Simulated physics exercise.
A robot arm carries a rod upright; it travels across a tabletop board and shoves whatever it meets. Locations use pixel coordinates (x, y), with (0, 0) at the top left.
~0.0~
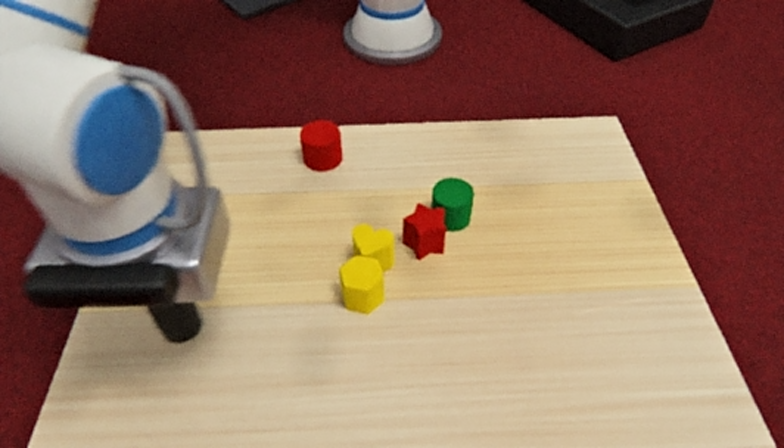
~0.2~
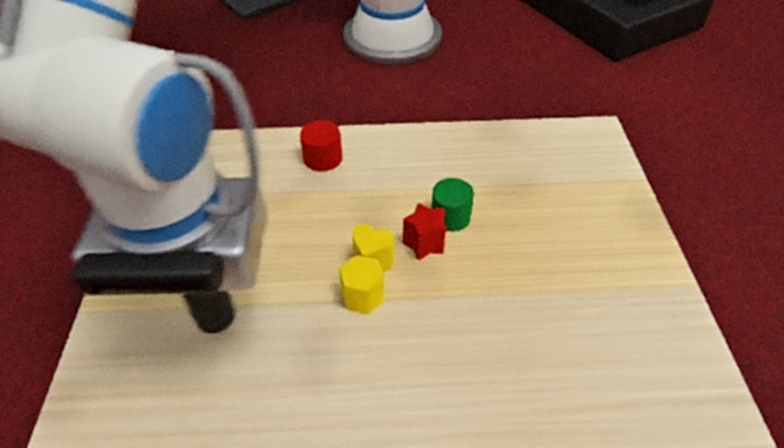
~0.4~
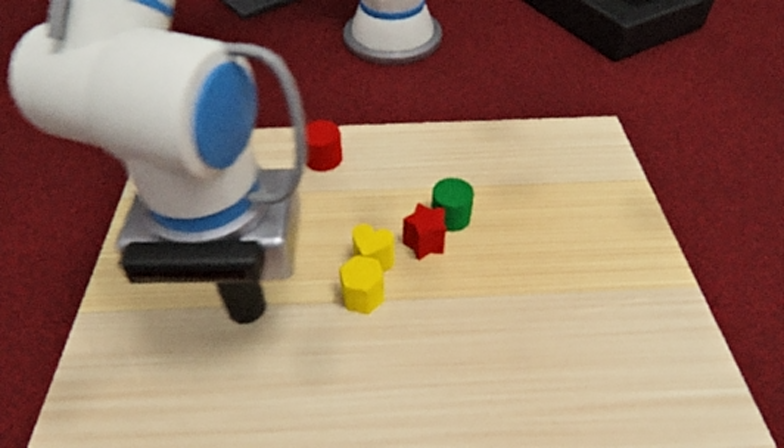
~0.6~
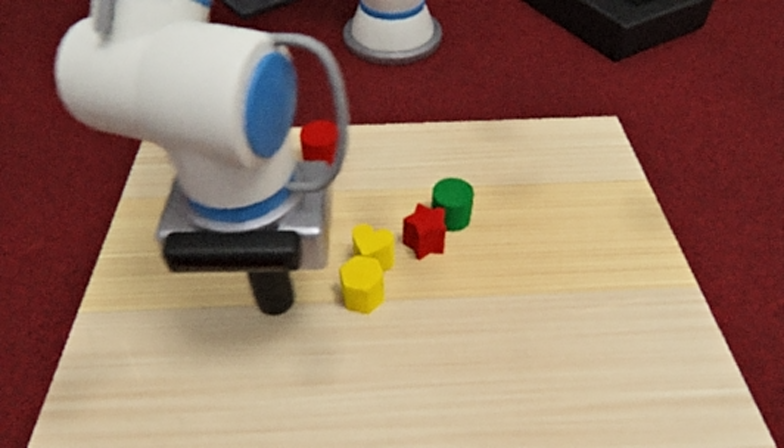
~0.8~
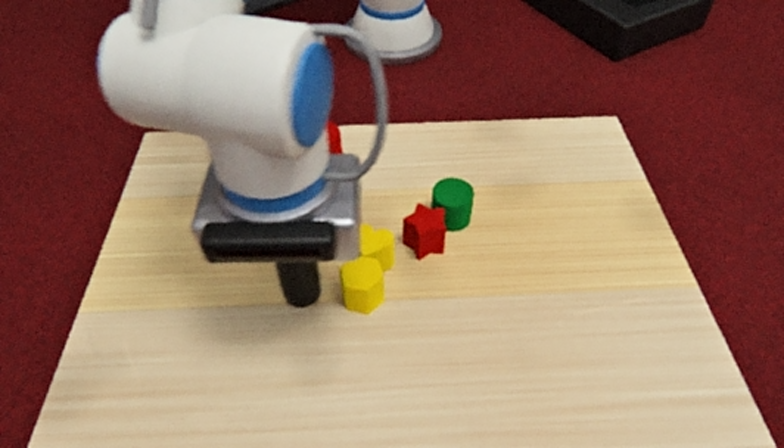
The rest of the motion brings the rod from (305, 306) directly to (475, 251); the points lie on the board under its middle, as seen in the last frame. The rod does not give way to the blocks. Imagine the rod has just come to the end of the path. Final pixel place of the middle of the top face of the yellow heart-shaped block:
My prediction: (391, 225).
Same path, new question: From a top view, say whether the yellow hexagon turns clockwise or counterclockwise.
Answer: With the clock.
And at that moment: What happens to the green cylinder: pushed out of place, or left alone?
It ends up somewhere else.
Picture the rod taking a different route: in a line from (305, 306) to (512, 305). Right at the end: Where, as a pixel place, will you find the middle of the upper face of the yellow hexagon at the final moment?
I think it will end close to (457, 248).
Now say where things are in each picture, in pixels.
Tip of the rod (183, 327), middles of tops, yellow hexagon (361, 272), yellow heart-shaped block (371, 238), red star block (426, 218), green cylinder (453, 191), in the first picture.
Rod (216, 318), nothing pushed, in the second picture.
Rod (247, 309), nothing pushed, in the third picture.
Rod (276, 301), nothing pushed, in the fourth picture.
Rod (303, 293), yellow hexagon (361, 272), yellow heart-shaped block (371, 238), red star block (426, 218), green cylinder (453, 191), in the fifth picture.
On the path given first. One third of the way, rod (364, 274); yellow hexagon (402, 267), turned 30° clockwise; yellow heart-shaped block (380, 235), turned 45° anticlockwise.
Two thirds of the way, rod (423, 255); yellow hexagon (448, 268), turned 75° clockwise; yellow heart-shaped block (391, 225), turned 85° anticlockwise; red star block (434, 213); green cylinder (456, 187).
At the end, rod (477, 237); yellow hexagon (450, 269), turned 80° clockwise; yellow heart-shaped block (391, 225), turned 85° anticlockwise; red star block (453, 203), turned 80° anticlockwise; green cylinder (458, 176).
